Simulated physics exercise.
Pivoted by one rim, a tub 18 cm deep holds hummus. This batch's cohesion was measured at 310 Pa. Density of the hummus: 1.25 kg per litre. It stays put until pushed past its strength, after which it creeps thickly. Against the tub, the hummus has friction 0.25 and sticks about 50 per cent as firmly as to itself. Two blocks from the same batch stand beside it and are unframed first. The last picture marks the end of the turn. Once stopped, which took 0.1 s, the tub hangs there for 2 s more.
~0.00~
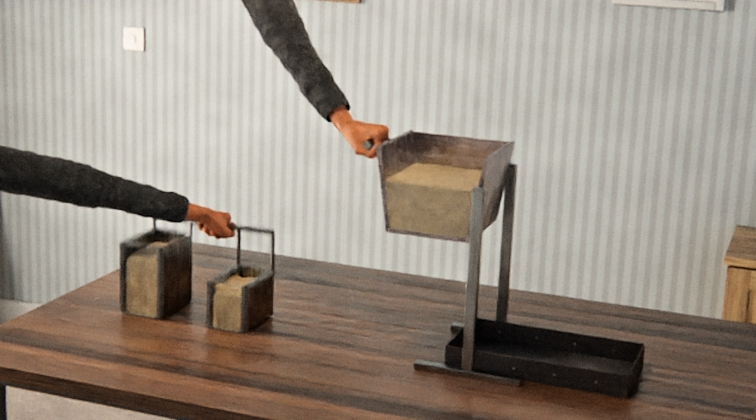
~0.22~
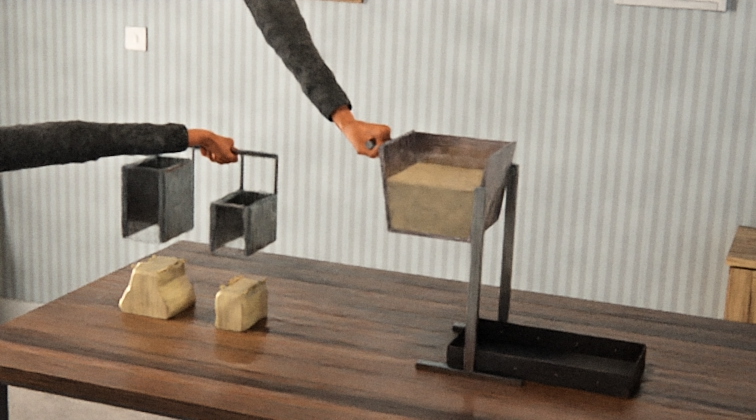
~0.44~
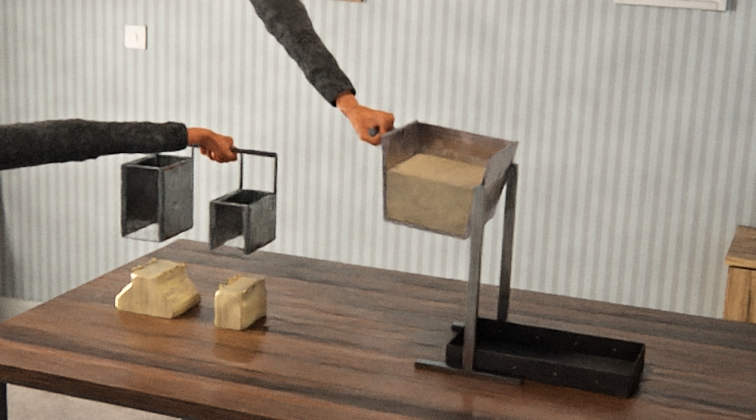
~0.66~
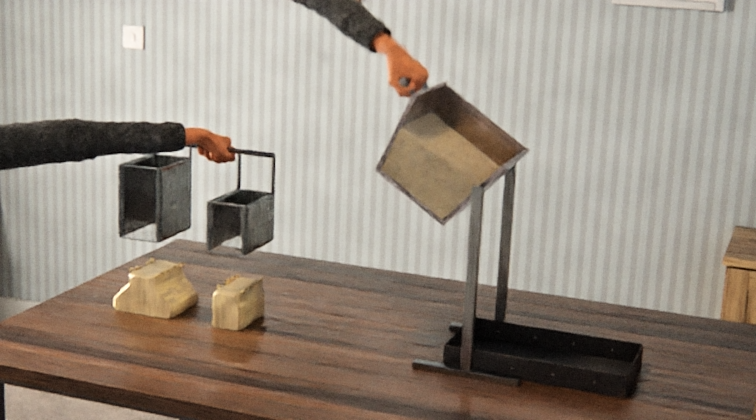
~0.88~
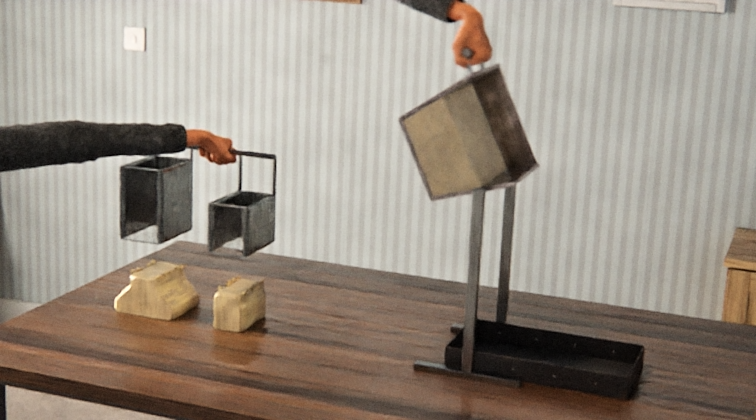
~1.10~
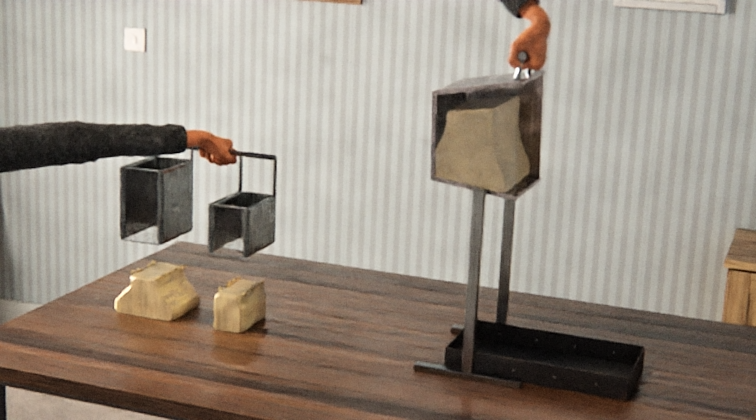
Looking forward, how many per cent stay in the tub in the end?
About 46 %.
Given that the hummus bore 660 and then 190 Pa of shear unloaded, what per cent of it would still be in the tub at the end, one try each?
It'd be some 100 percent the first time and some 35 percent the second.
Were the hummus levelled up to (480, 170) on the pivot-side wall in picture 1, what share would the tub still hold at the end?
30 %.
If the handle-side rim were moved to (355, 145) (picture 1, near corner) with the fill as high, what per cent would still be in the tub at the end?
Remaining in tub at end: Approx. 35 %.
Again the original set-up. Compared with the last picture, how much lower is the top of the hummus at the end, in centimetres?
10 cm.
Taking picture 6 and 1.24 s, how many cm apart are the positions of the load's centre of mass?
Something like 6 cm, give or take.
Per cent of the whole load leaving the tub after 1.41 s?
8 %.
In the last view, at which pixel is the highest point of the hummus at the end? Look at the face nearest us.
Roughly at pixel (464, 155).
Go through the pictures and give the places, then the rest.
Handle-side rim at (381, 147), tilt 0 degrees; crest of the hummus at (387, 180); block heights 15 cm, 9.5 cm (left to right), in the first picture.
Handle-side rim at (382, 147), tilt 0 degrees; crest of the hummus at (389, 180); block heights 11 cm, 9.3 cm (left to right), in the second picture.
Handle-side rim at (386, 137), tilt 6 degrees; crest of the hummus at (392, 171); block heights 10 cm, 9.2 cm (left to right), in the third picture.
Handle-side rim at (416, 97), tilt 33 degrees; crest of the hummus at (404, 130); block heights 10 cm, 9.2 cm (left to right), in the fourth picture.
Handle-side rim at (472, 78), tilt 64 degrees; crest of the hummus at (441, 99); block heights 10 cm, 9.2 cm (left to right), in the fifth picture.
Handle-side rim at (519, 86), tilt 88 degrees; crest of the hummus at (494, 110); block heights 10 cm, 9.2 cm (left to right), in the sixth picture.
After 1.24 s, the tub is at 88 degrees and holds 88 %.
After 1.41 s, the tub is at 88 degrees and holds 54 %.
After 1.58 s, the tub is at 88 degrees and holds 47 %.
After 1.75 s, the tub is at 88 degrees and holds 46 %.
After 3.10 s, the tub is at 88 degrees and holds 46 %.
